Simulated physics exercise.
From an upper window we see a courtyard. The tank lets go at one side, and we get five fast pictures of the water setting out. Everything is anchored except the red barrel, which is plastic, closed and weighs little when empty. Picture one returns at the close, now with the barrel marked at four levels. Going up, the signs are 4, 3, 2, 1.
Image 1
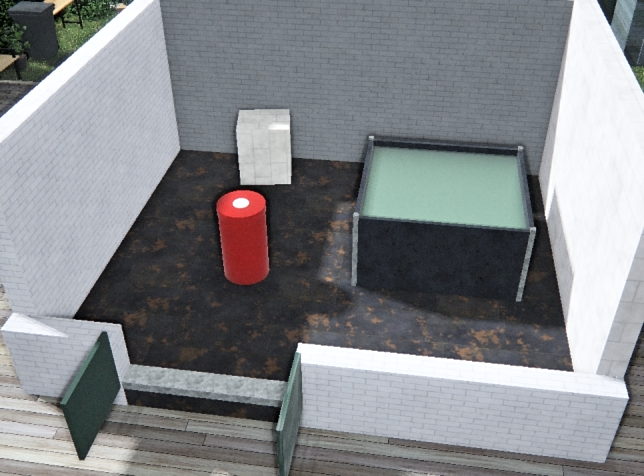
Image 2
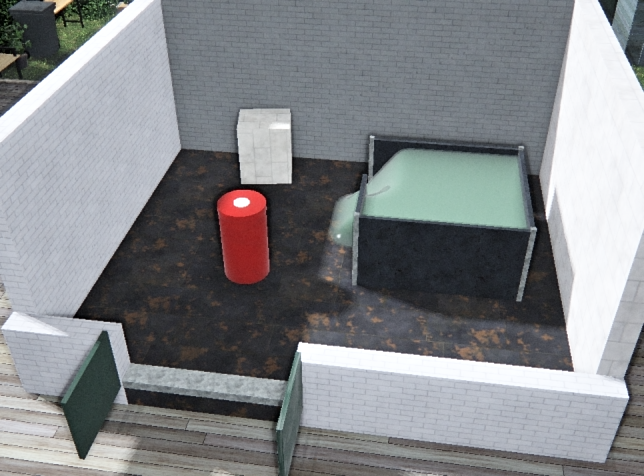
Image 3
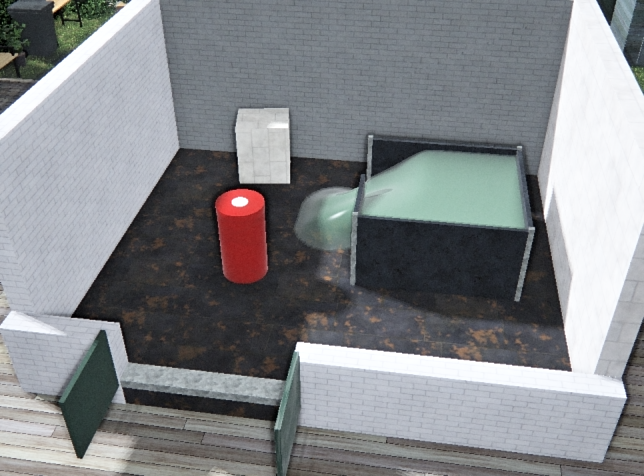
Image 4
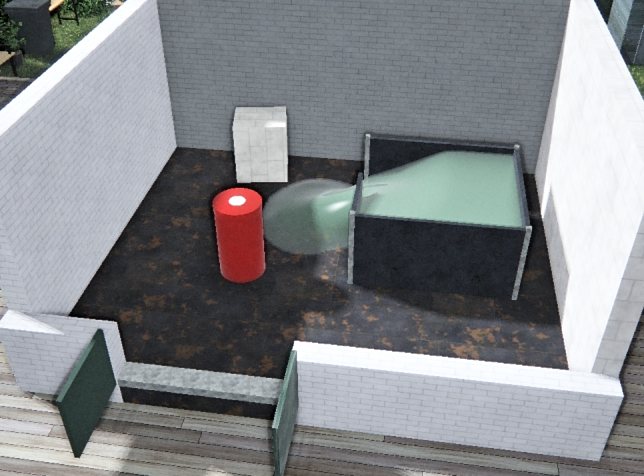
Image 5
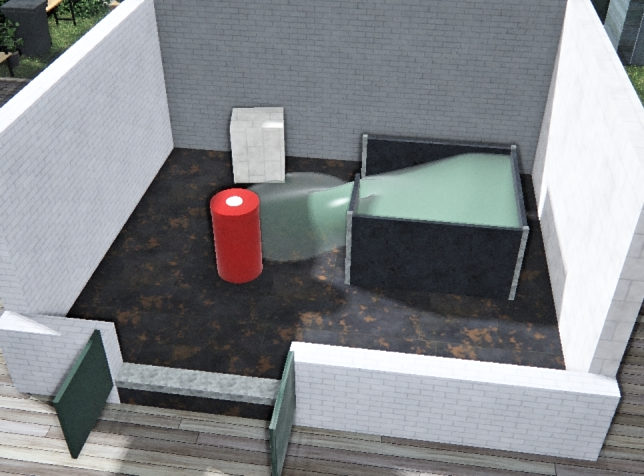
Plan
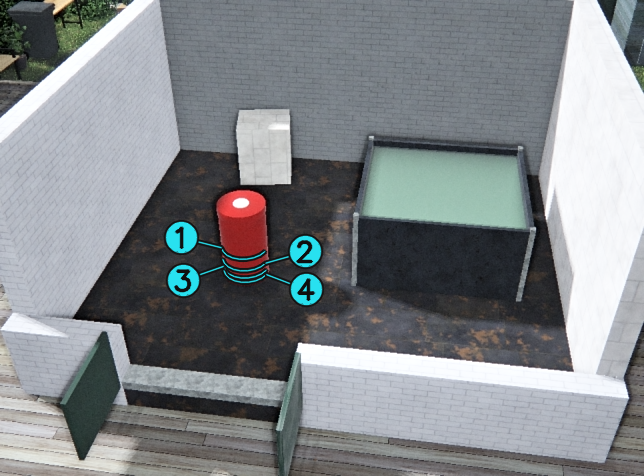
Pale green water bursts from the left side of a dark tank and spreads leftward behind a red barrel.
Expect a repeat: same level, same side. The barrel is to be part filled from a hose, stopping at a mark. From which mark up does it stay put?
The limit is 3.
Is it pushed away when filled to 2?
No, that is safe.
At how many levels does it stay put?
Three of them.
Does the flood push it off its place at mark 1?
No, not at all.
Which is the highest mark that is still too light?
The answer is 4.
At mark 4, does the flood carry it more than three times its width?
No, it does not.
On the marked copy, 1 at (239, 259); 2 at (240, 270); 3 at (241, 277); 4 at (241, 282); from the bottom up 4, 3, 2, 1.
For mark 1, it does not move.
For mark 2, it does not move.
For mark 3, it does not move.
For mark 4, it is pushed about its own width away.
